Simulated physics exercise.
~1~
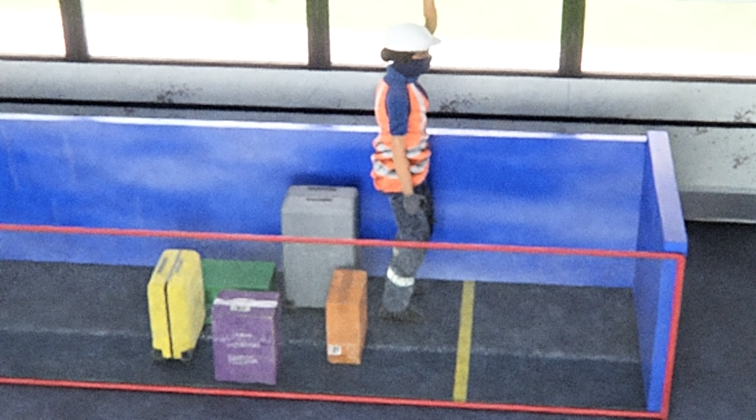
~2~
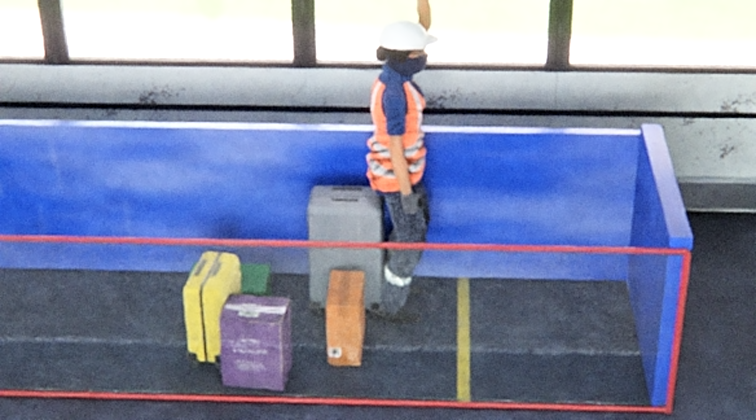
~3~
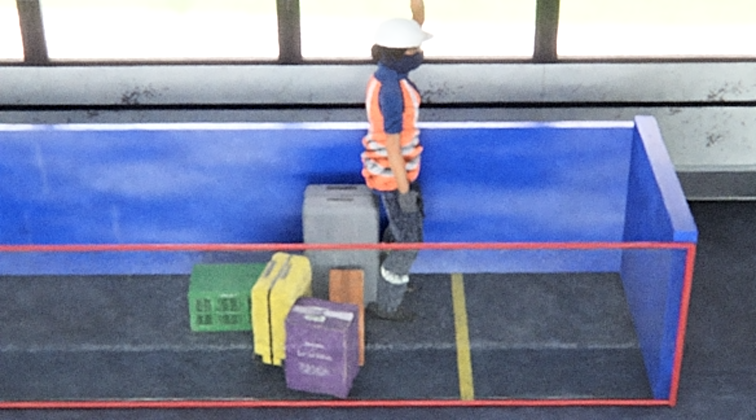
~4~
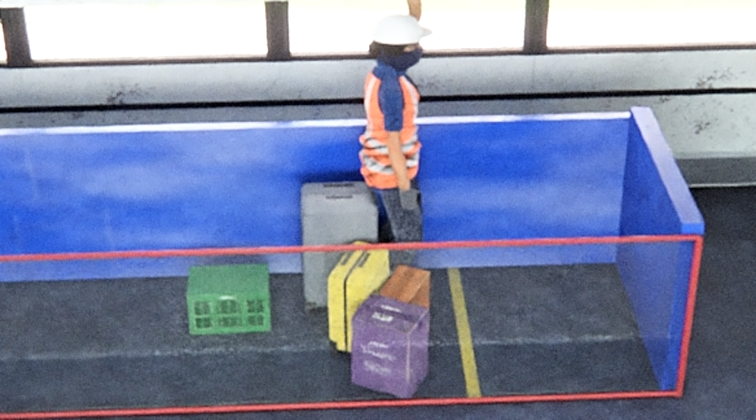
In a blue-walled shuttle bay, a worker in a white helmet and orange vest held on while a yellow case and purple bag slid right, the grey case shifted slightly, and an orange box moved last, everything, including a green crate, staying short of the yellow line.
